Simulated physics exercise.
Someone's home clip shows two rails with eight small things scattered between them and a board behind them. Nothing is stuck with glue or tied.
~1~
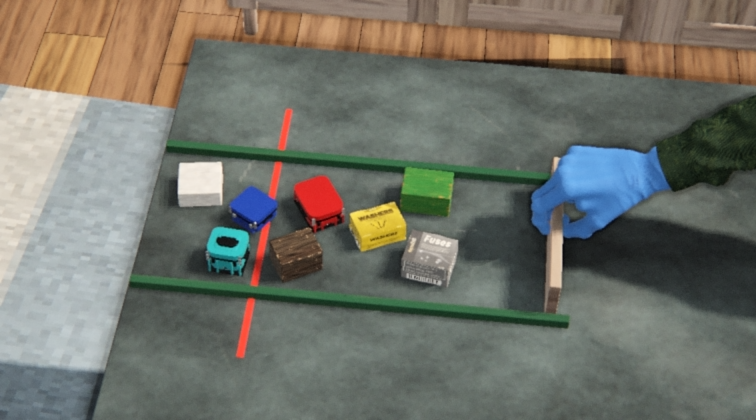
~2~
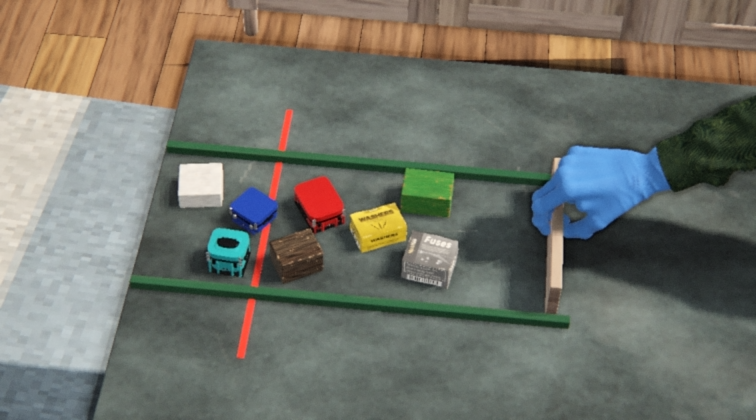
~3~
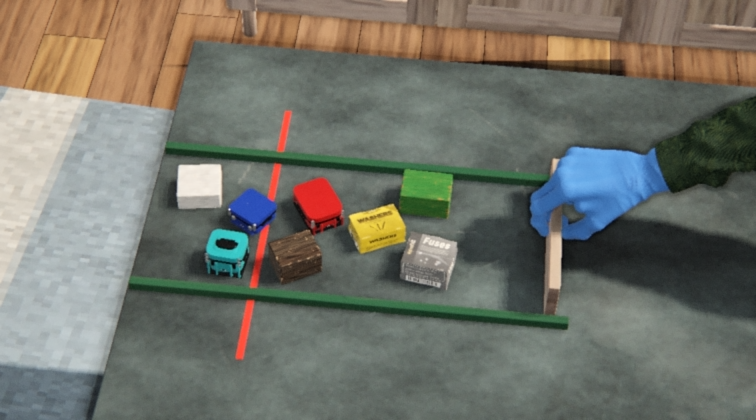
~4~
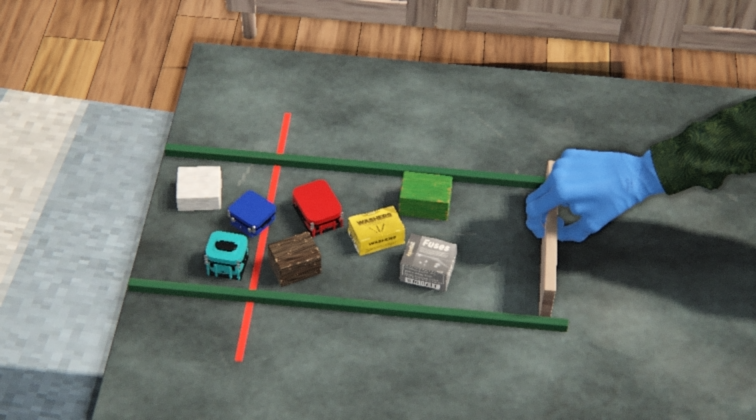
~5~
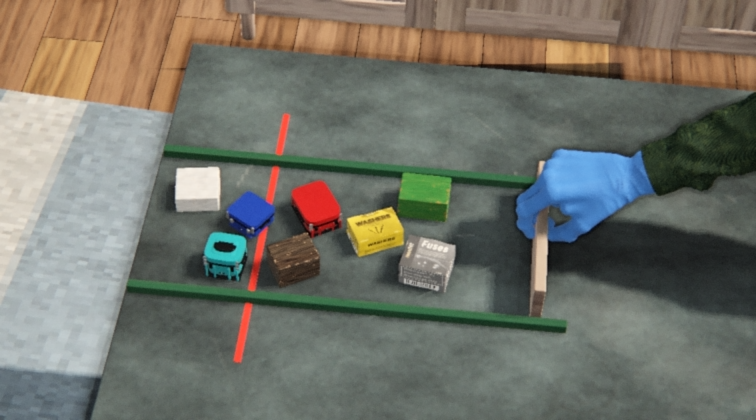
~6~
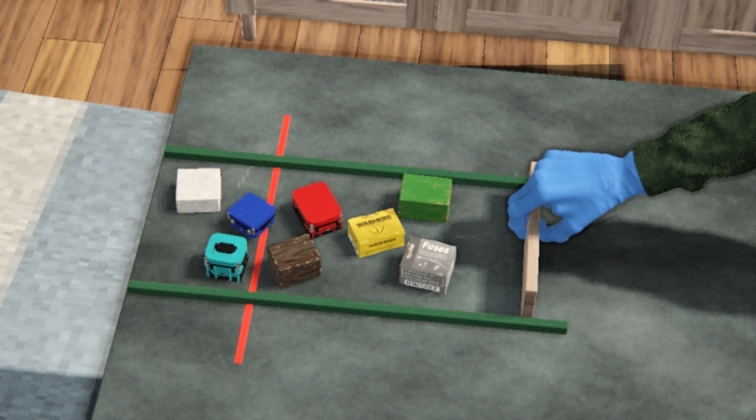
On a dark mat, a blue-gloved hand slides a board slightly left between green rails.
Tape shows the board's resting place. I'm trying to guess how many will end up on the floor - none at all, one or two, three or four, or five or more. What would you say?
I'd say none at all.
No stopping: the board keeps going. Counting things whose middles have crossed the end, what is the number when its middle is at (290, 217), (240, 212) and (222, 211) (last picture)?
First 0, then 3, finally 3.
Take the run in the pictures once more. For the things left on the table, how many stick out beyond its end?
That adds up to 3.
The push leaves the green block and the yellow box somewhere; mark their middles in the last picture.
The green block comes to rest close to (248, 183), while the yellow box rests close to (242, 213).
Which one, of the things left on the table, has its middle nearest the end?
Nearest at the end: The white block.
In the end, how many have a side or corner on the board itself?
It adds up to 3.
Early on, none off yet; white block at rest near (199, 191); turquoise case at rest near (227, 258); blue case at rest near (252, 217).
A while later, none off yet; white block travelled a little near (176, 186); turquoise case travelled about its own width near (184, 248); blue case travelled about its own width near (195, 220).
Finally, the number that fall off is zero.
